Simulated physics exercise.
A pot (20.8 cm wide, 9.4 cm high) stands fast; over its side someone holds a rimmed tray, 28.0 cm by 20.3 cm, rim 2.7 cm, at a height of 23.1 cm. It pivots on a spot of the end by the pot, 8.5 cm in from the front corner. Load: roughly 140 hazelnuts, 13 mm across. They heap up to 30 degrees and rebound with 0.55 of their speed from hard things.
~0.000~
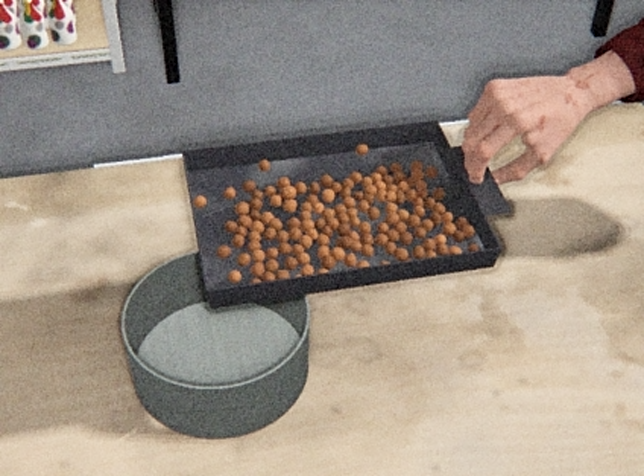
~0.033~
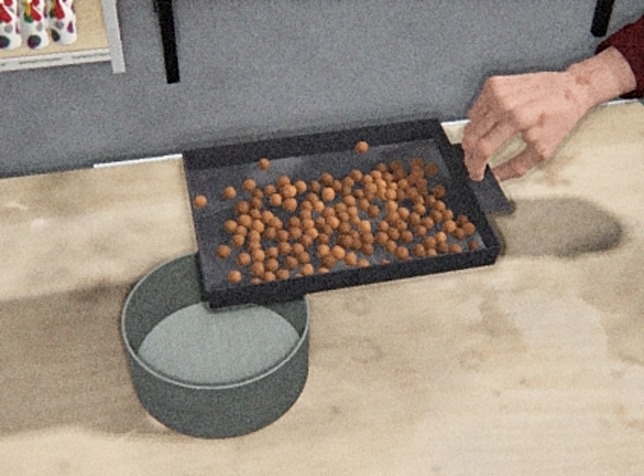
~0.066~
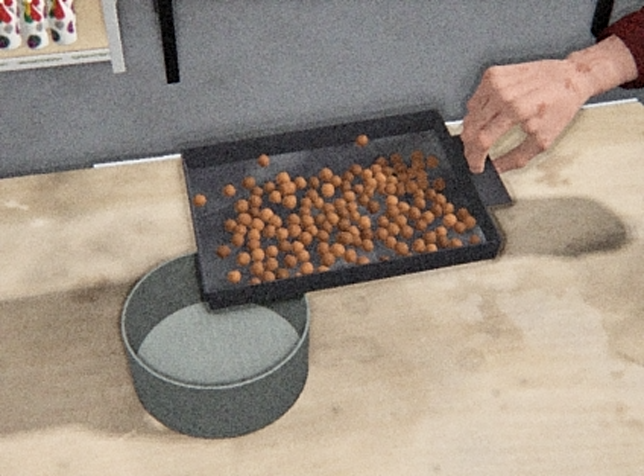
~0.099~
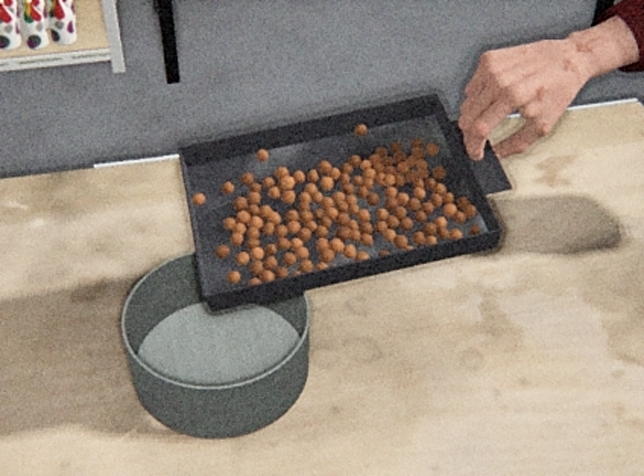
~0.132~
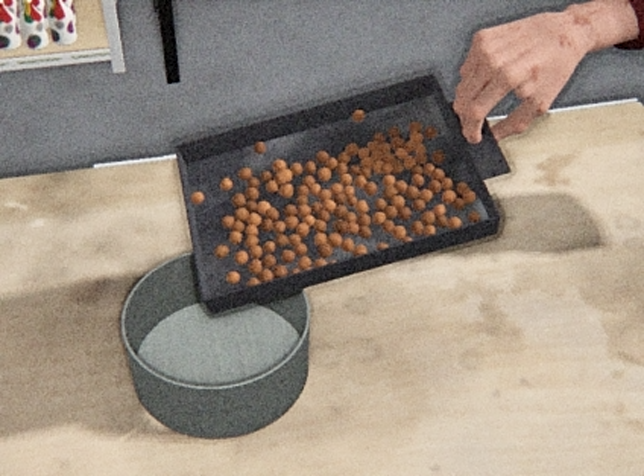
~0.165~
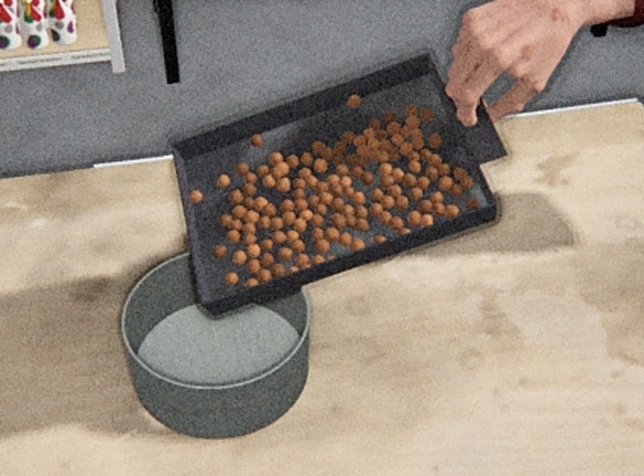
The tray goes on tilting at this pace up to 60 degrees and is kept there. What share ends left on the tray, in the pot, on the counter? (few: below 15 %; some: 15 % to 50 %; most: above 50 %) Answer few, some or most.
Tray: Most, pot: Few, counter: Some.
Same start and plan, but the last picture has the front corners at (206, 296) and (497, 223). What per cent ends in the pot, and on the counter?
Pot 0, counter 0.
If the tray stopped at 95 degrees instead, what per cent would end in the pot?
In that case some 10 per cent.
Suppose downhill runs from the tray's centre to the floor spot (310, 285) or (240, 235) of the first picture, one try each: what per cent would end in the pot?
About 0 and 5 per cent.
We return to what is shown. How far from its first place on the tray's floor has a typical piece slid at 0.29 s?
About 1 cm.
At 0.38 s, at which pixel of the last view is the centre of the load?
At about (270, 211).
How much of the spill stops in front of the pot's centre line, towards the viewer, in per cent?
Some 90 per cent.
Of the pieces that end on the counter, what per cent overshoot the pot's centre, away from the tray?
About 100 per cent.
Then, at 0.29 s, tilt 41 degrees; the tray holds 100 %, the pot 0 %.
After 0.38 s, tilt 56 degrees; the tray holds 100 %, the pot 0 %.
After 0.60 s, tilt 60 degrees; the tray holds 90 %, the pot 0 %.
At rest (1.9 s), tray 70 %, pot 0 %, counter 30 %.
